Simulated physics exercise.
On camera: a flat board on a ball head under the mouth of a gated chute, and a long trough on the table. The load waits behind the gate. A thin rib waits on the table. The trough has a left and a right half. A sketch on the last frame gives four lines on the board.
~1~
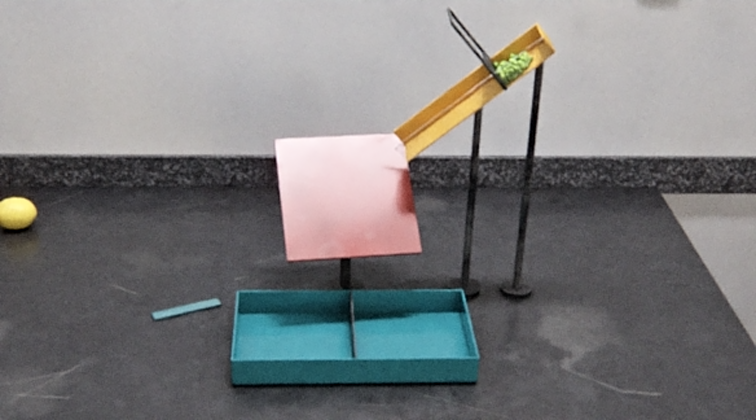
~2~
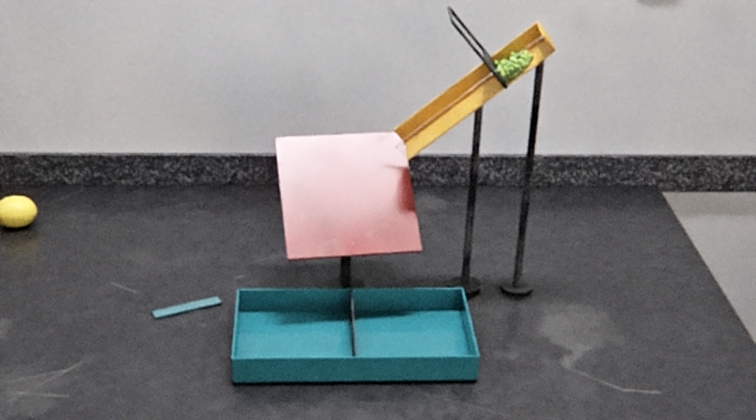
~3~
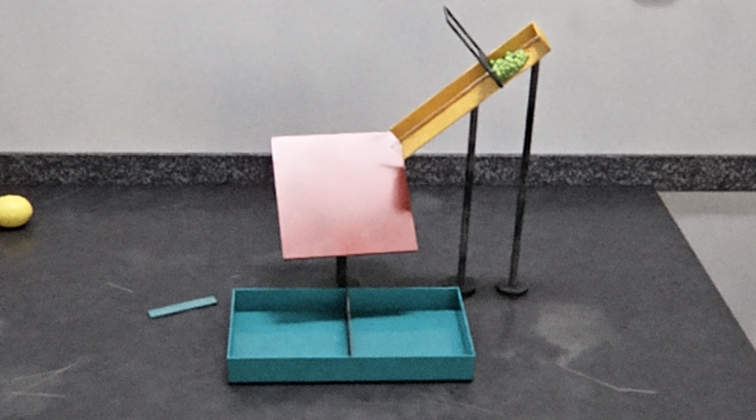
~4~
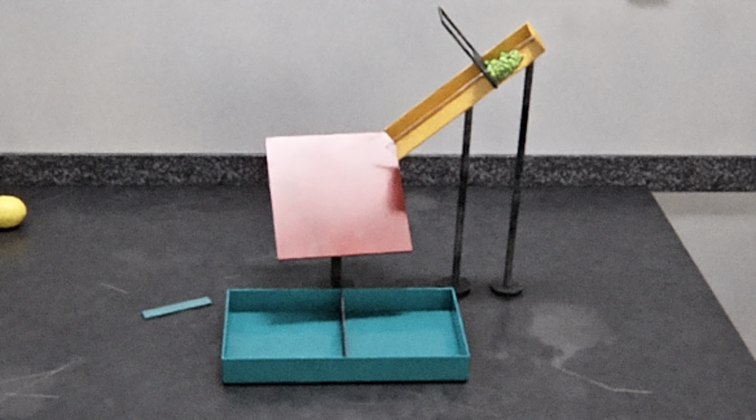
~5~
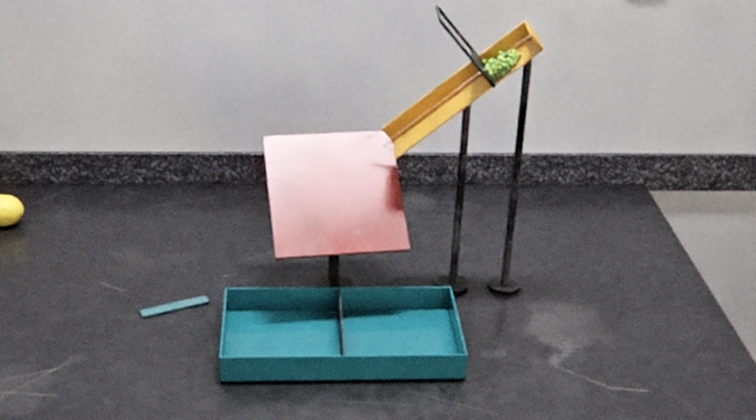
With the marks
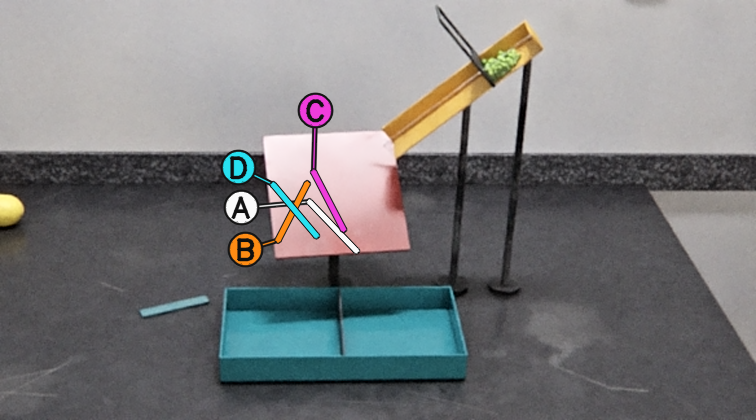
On a dark table, green peas sit behind a chute's gate as the view shifts slightly.
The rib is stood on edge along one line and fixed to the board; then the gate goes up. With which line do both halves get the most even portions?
D works best here.
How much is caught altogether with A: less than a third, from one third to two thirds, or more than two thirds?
More than two thirds.
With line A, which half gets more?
The right half.
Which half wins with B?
Left.
On the marked copy, line A from (309, 201) to (356, 250); line B from (307, 183) to (278, 240); line C from (313, 172) to (343, 229); line D from (273, 184) to (316, 235).
With A, of what is caught, about a quarter in the left half, most in the right.
With B, of what is caught, nearly all in the left half, a stray few in the right.
With C, of what is caught, a stray few in the left half, nearly all in the right.
With D, of what is caught, about half in the left half, about half in the right.
